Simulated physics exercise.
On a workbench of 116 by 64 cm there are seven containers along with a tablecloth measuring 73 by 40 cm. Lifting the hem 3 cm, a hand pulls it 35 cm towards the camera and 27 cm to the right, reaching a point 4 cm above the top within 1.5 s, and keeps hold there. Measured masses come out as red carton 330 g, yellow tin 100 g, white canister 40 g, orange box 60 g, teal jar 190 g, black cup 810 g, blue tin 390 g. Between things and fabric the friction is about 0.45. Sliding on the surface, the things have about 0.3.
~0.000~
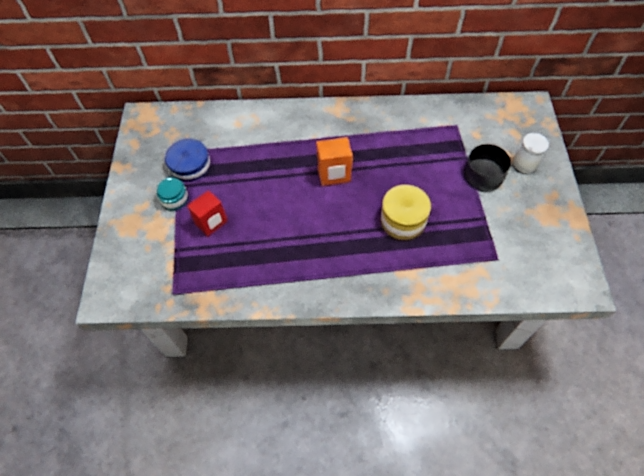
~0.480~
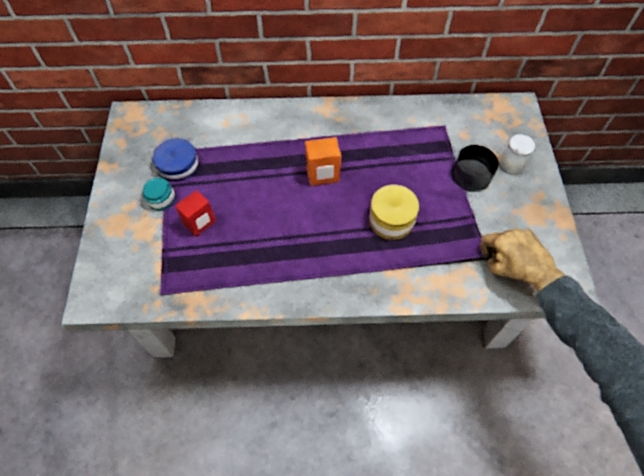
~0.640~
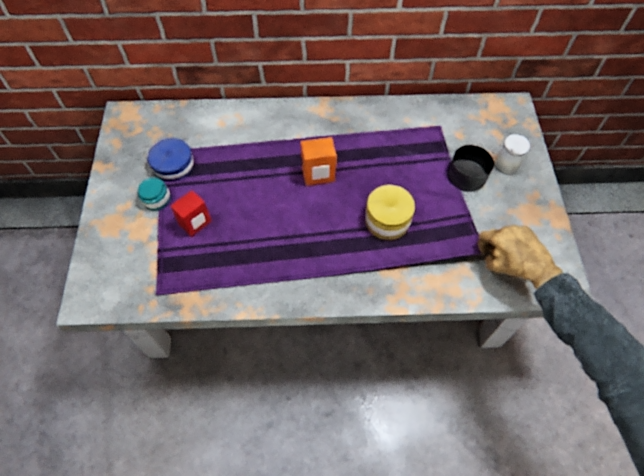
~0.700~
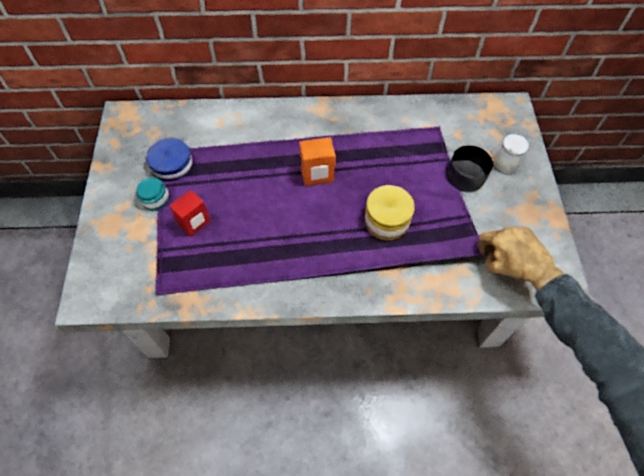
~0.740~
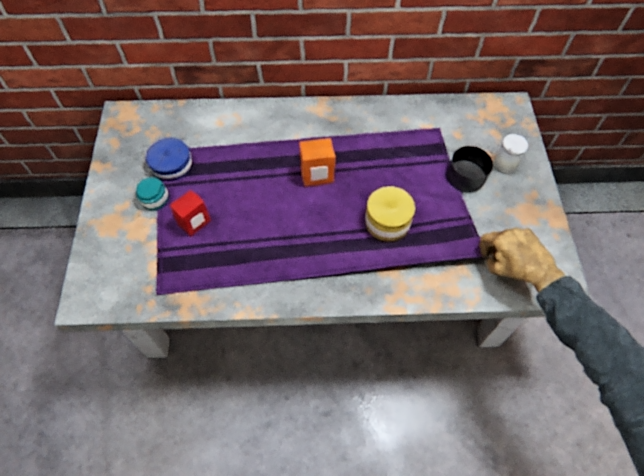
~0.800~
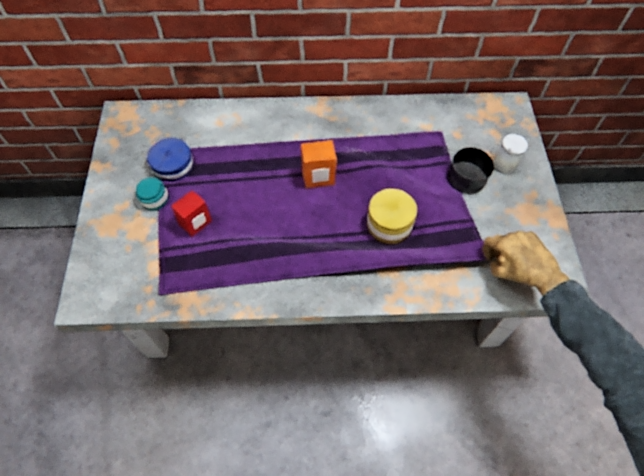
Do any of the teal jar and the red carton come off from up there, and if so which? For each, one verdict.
Item by item: The teal jar stays, the red carton stays.
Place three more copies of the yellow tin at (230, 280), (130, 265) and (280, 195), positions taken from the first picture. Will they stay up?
Log, in listed order - lost / kept / kept.
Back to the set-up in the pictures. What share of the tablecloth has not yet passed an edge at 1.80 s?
Roughly 60%.
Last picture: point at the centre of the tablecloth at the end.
Centre in the last view: Approx. (467, 303).
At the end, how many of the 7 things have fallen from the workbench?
Total: 1.
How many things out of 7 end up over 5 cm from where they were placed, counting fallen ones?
All told, 5.
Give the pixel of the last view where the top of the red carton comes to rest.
Rest point, last frame: Approx. (342, 278).
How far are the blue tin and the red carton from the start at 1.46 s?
I'd put the blue tin at some 25 centimetres and the red carton at some 20 centimetres.
At 1.1 s, 100 % of the tablecloth is still over the top; red carton 10 cm off its start, yellow tin 12 cm off its start, orange box 12 cm off its start.
At 1.5 s, 85 % of the tablecloth is still over the top; red carton 22 cm off its start, yellow tin 26 cm off its start, orange box 26 cm off its start.
At 1.8 s, 60 % of the tablecloth is still over the top; red carton 34 cm off its start at (322, 265), yellow tin 40 cm off its start at (539, 324), orange box 39 cm off its start at (470, 234).
At 2.1 s, 50 % of the tablecloth is still over the top; red carton 39 cm off its start, yellow tin 45 cm off its start, orange box 45 cm off its start.
At 3.7 s, 50 % of the tablecloth is still over the top; red carton 39 cm off its start at (342, 278), teal jar 0 cm off its start at (149, 188), orange box 45 cm off its start at (493, 251), yellow tin 45 cm off its start at (557, 345).
